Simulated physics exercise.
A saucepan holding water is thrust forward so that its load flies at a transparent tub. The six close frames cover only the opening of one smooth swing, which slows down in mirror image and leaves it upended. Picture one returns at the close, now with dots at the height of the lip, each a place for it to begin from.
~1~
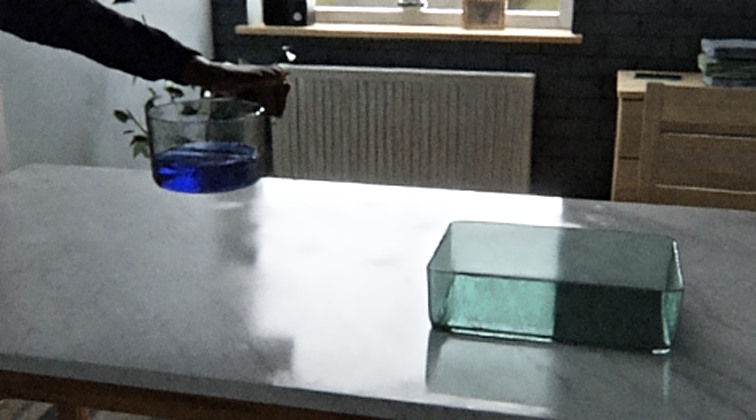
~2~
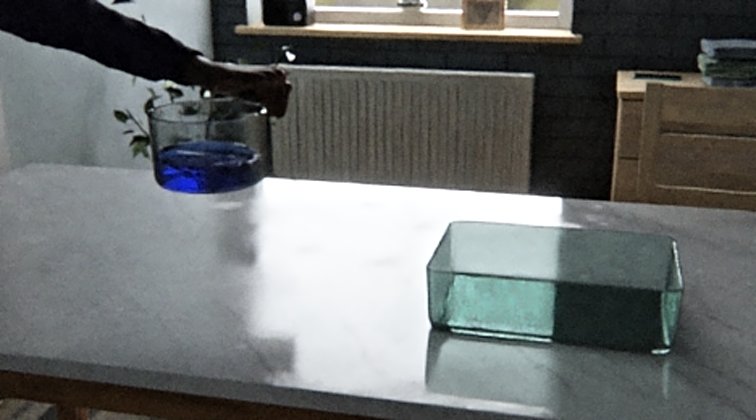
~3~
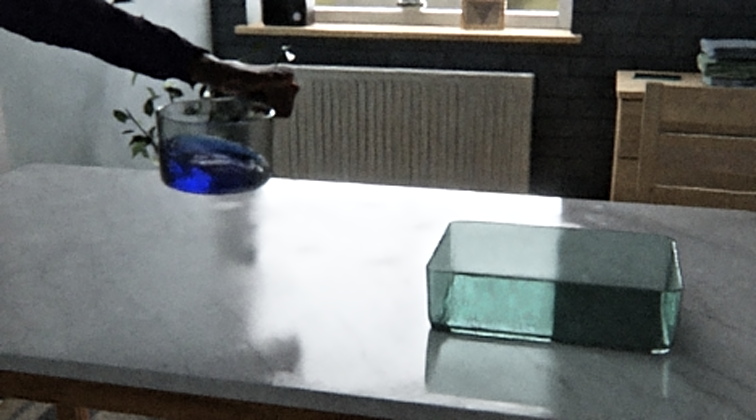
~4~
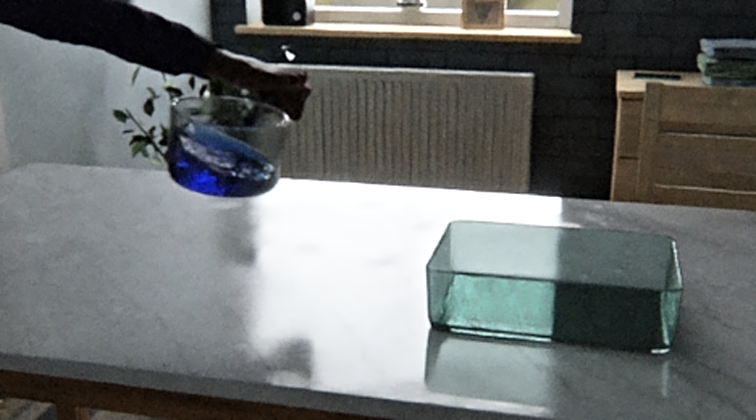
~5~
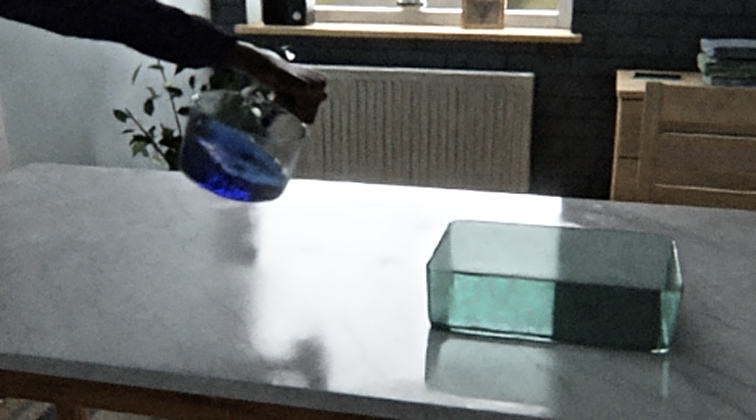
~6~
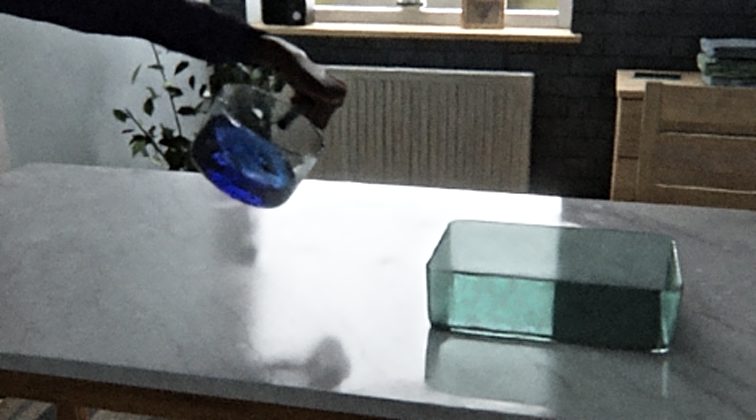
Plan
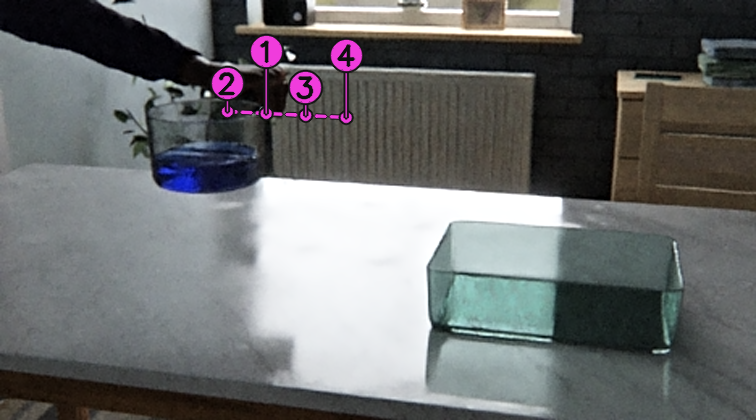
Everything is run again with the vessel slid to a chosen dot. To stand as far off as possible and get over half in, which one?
That is spot 3.
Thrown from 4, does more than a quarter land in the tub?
Yes.
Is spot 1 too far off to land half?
Yes.
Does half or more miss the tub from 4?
No, that is safe.
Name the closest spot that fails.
Spot 1.
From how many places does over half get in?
Two.
On the marked copy, 1 at (266, 113); 2 at (227, 111); 3 at (305, 115); 4 at (346, 117).
With 1, about 30 % lands in the tub, 66 % falls short and 4 % goes beside or beyond.
With 2, about 1 % lands in the tub, 96 % falls short and 3 % goes beside or beyond.
With 3, about 68 % lands in the tub, 22 % falls short and 11 % goes beside or beyond.
With 4, about 81 % lands in the tub, 6 % falls short and 13 % goes beside or beyond.
